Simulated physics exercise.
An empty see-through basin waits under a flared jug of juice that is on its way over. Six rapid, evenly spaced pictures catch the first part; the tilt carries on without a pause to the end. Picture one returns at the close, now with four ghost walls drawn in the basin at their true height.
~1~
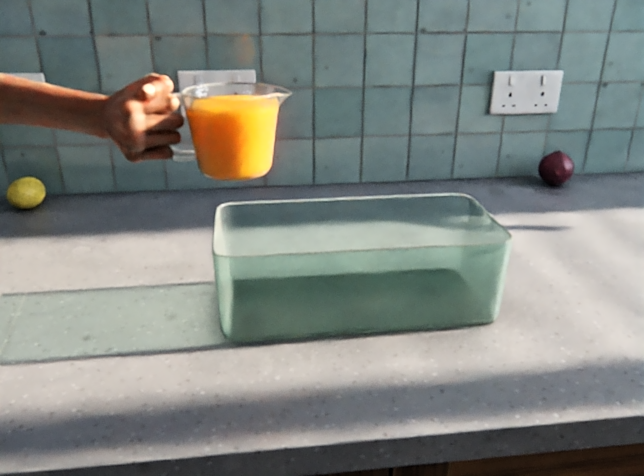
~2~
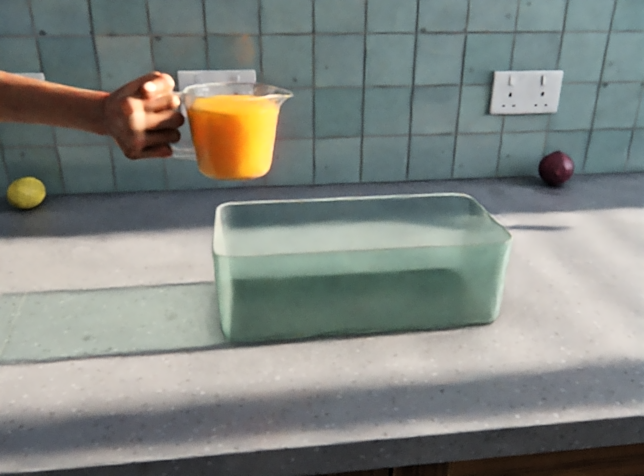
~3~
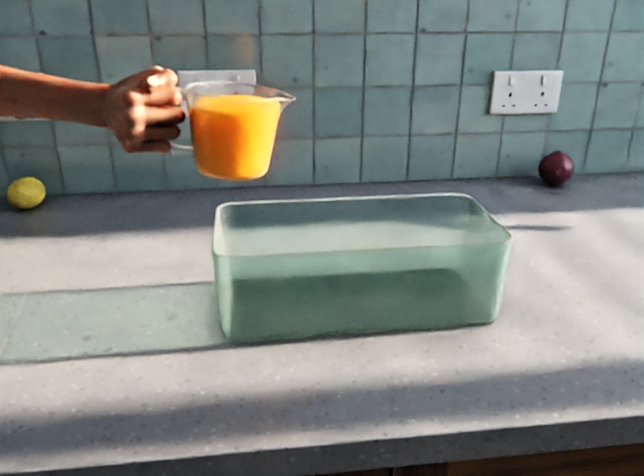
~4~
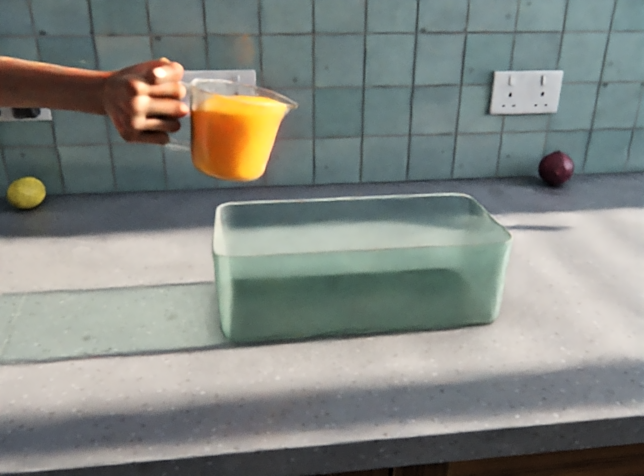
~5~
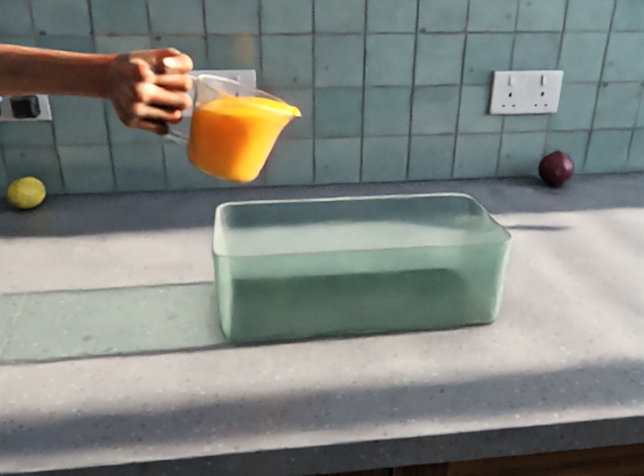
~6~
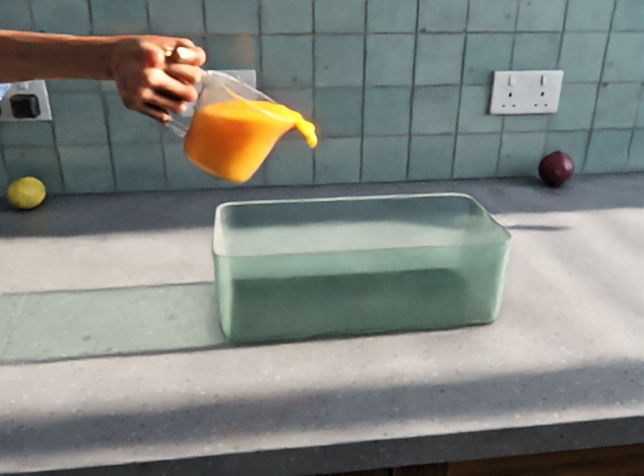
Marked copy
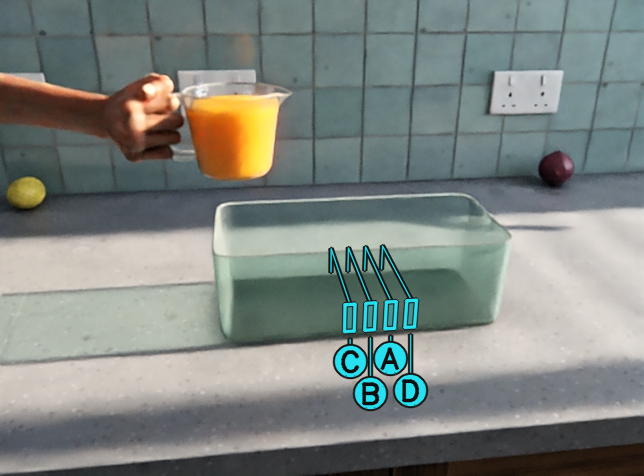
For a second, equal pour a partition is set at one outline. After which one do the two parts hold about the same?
It is C.
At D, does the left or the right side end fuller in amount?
The left side.
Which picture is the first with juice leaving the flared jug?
Picture 6.
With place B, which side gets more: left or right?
The left one.
In cyan, A at (390, 336); B at (370, 337); C at (350, 339); D at (410, 334).
If A is chosen, about 92 % ends left of the wall and 7 % right of it.
If B is chosen, about 89 % ends left of the wall and 10 % right of it.
If C is chosen, about 49 % ends left of the wall and 50 % right of it.
If D is chosen, about 94 % ends left of the wall and 5 % right of it.
